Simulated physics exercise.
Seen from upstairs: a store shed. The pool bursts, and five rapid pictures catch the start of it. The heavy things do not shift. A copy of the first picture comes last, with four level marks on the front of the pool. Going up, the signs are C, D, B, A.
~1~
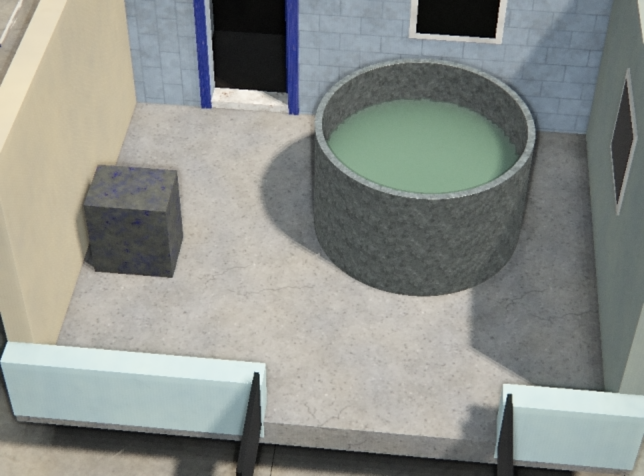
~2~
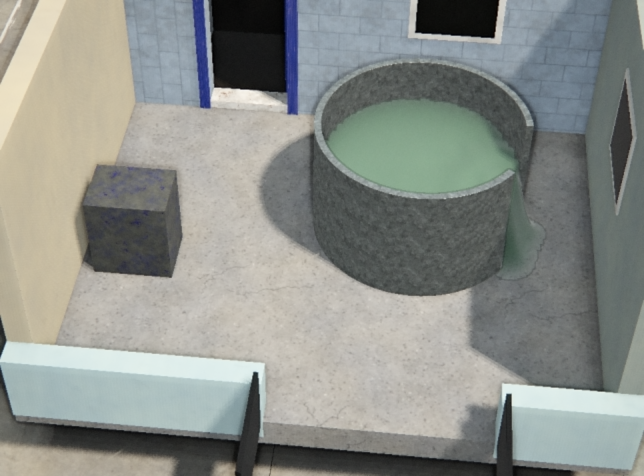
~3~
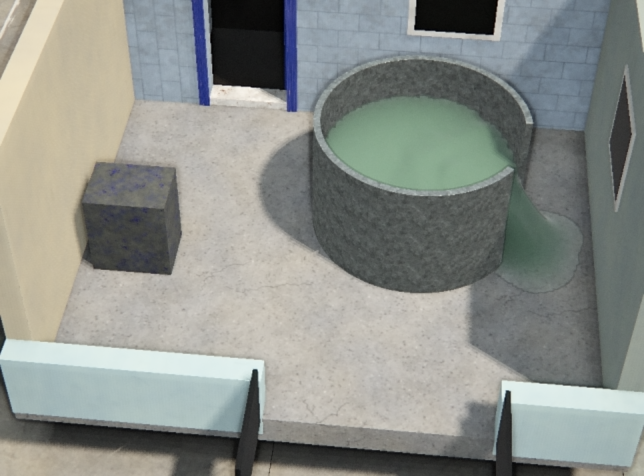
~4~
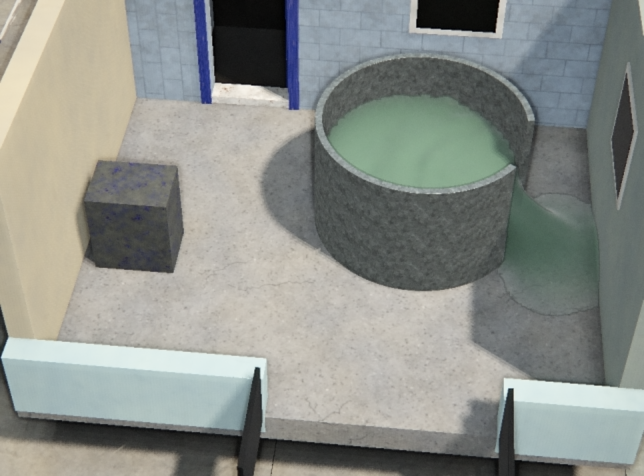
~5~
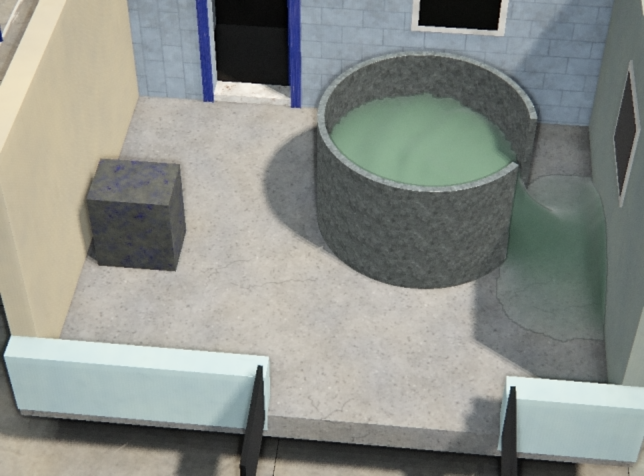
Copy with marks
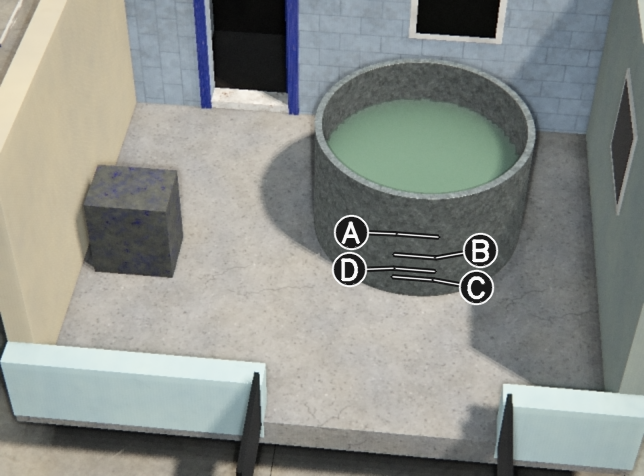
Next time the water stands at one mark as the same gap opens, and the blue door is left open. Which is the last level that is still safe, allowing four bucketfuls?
Take A.
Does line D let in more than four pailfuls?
No, not at all.
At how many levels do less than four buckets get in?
All four.
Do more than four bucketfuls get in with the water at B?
No, not at all.
On the marked copy, A at (416, 235); B at (415, 256); C at (413, 278); D at (413, 269); from the bottom up C, D, B, A.
With A, a bucket or two gets in.
With B, nothing gets over.
With C, nothing gets over.
With D, nothing gets over.
